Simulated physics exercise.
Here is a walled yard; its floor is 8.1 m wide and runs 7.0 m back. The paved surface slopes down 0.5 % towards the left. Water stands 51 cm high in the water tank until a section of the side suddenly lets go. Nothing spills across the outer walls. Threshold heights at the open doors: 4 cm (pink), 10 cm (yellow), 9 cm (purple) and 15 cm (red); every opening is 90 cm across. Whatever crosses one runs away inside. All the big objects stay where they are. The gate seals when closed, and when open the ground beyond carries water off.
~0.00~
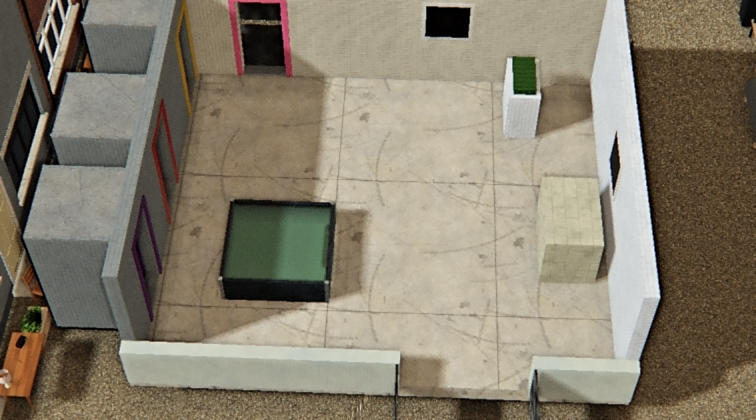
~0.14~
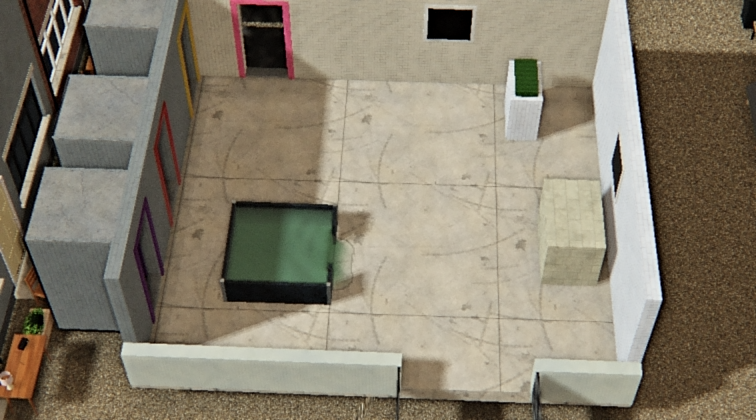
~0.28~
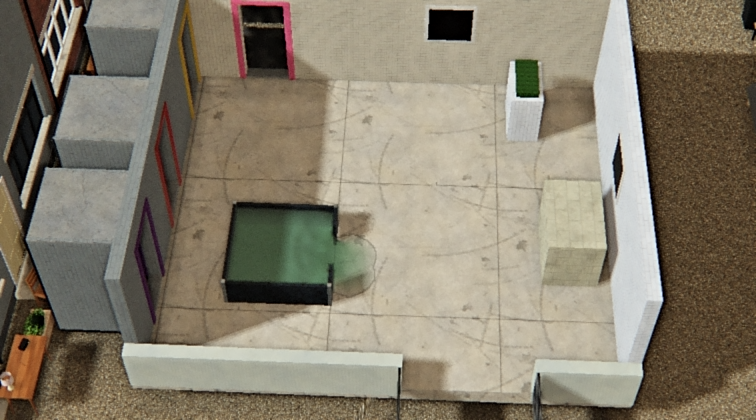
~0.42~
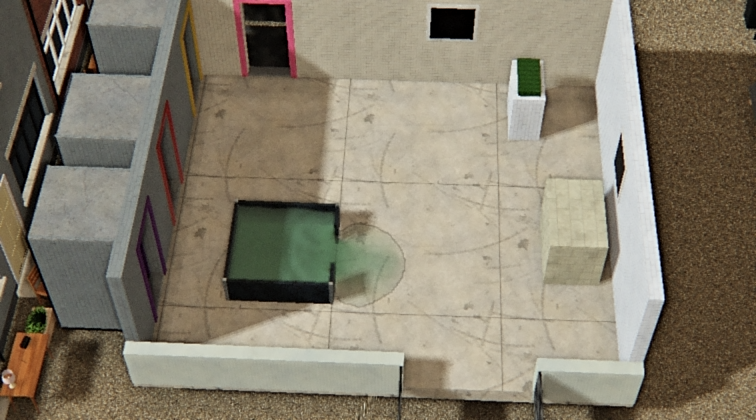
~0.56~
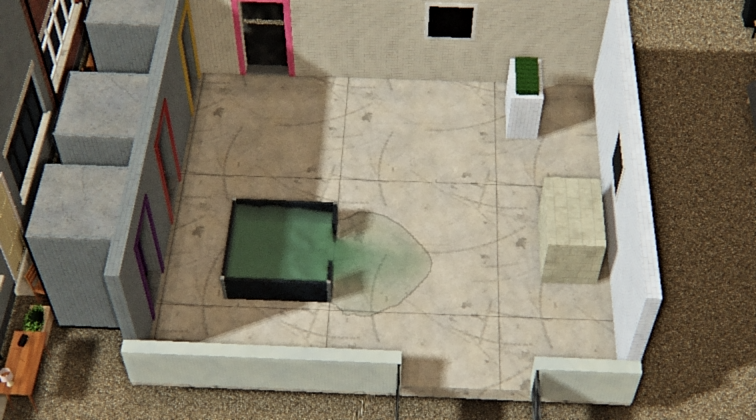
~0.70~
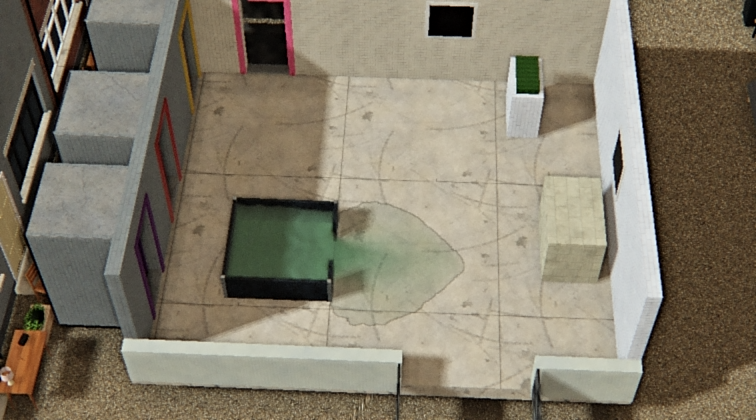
Green water pours from a gap in a dark tank and spreads rightward across the paved yard.
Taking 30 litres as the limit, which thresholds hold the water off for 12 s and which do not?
Door by door: At the pink door it stays under the limit; at the yellow door it keeps below the limit; at the purple door it stays under the limit; at the red door it does not reach the limit.
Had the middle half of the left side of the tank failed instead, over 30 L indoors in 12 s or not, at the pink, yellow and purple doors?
Then: Pink past it, yellow not over, purple past it.
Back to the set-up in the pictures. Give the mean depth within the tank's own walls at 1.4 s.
About 36 cm.
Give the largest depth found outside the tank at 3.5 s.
Up to some 19 cm.
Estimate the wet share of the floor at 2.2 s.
About 35 per cent.
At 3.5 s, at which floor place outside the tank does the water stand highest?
At about (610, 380).
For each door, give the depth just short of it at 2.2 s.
Depths in cm: Pink 0, yellow 0, purple 0, red 0.
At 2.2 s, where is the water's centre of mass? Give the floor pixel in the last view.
Near (350, 261).
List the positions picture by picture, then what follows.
In the first picture, still water, 51 cm deep, in the water tank at (278, 243).
In the second picture, the front is at (341, 286), 0.5 m from the gap at (331, 259); 0.2 m2 of floor is under water; 51 cm left at the back of the water tank.
In the third picture, water pours out at (332, 260) and has run 0.8 m, to (369, 282); typically 8 cm deep outside, 51 cm at the water tank's back.
In the fourth picture, the front is at (401, 260), 1.2 m from the gap at (333, 258); 1.5 m2 of floor is under water; 51 cm left at the back of the water tank.
In the fifth picture, the front is at (425, 257), 1.7 m from the gap at (331, 256); 2.4 m2 of floor is under water; 50 cm left at the back of the water tank.
In the sixth picture, water pours out at (332, 255) and has run 2.3 m, to (458, 267); typically 4 cm deep outside, 44 cm at the water tank's back.
After 1.4 s water covers 20 % of the floor and is deepest (26 cm) near (343, 258); pink door not reached, yellow door not reached, purple door not reached, red door not reached.
After 2.2 s water covers 35 % of the floor and is deepest (20 cm) near (343, 258); pink door not reached, yellow door not reached, purple door not reached, red door not reached.
After 3.5 s water covers 40 % of the floor and is deepest (19 cm) near (610, 380); pink door not reached, yellow door not reached, purple door not reached, red door not reached.
After 7.0 s water covers 45 % of the floor and is deepest (8 cm) near (343, 258); pink door not reached, yellow door not reached, purple door not reached, red door not reached.
After 12.0 s water covers 70 % of the floor and is deepest (4 cm) near (451, 295); pink door 2 cm at the sill, 0 L in, yellow door 1 cm at the sill, 0 L in, purple door not reached, red door not reached.
